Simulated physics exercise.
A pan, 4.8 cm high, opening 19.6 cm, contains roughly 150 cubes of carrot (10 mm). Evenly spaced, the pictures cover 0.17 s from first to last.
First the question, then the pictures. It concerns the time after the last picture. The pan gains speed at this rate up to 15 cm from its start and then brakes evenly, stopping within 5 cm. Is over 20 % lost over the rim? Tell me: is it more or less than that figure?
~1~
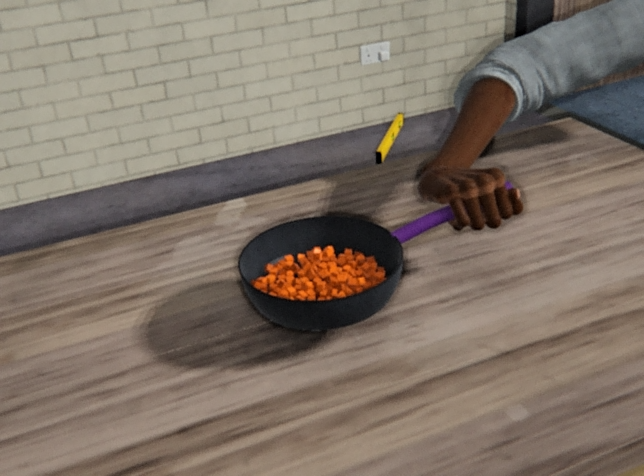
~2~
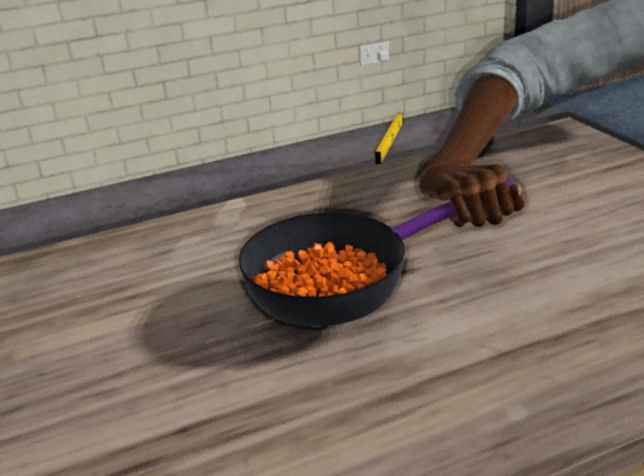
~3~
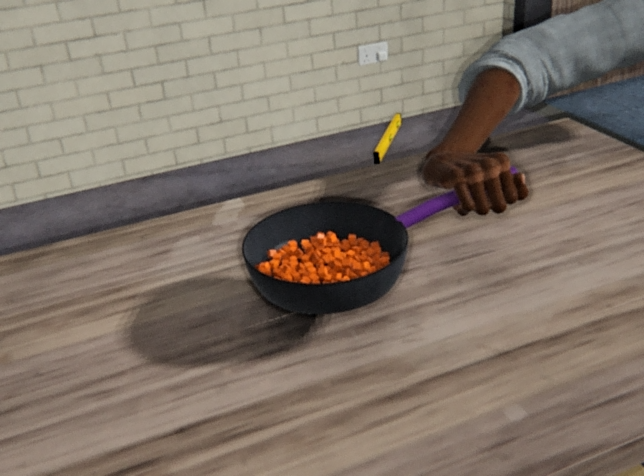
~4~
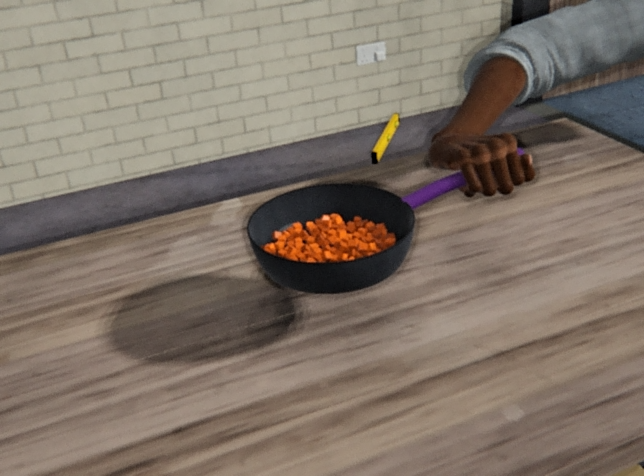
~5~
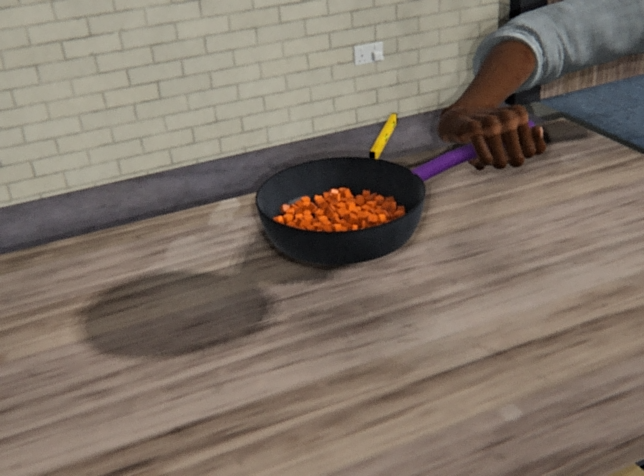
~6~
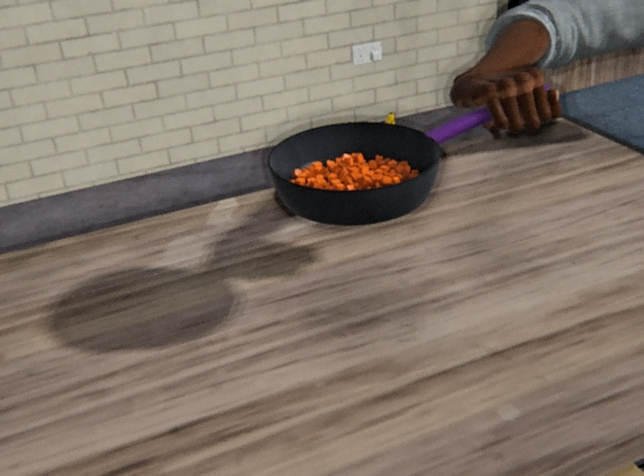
It is more than that figure.
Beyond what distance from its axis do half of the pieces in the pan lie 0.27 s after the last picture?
About 8.0 cm.
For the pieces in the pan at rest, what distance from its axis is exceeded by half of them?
It is around 6.5 cm.
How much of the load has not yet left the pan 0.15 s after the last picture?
Estimated share: Some 75 per cent.
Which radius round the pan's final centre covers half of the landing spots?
24 cm.
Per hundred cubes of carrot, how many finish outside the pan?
Result: Near 80 per cent.
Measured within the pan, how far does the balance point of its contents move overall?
5.0 cm.
Then, 0.15 s after the last picture, pan 75 %, in the air 25 %; middle of the pieces not yet landed near (429, 62).
Then, 0.27 s after the last picture, pan 20 %, in the air 80 %; middle of the pieces not yet landed near (475, 90).
Then, 0.39 s after the last picture, pan 20 %, fallen right of where it stops 15 %, in the air 65 %; middle of the pieces not yet landed near (506, 189).
Then, 0.50 s after the last picture, pan 20 %, fallen right of where it stops 80 %; middle of the pieces not yet landed near (424, 135).
In the end, pan 20 %, fallen right of where it stops 80 %.
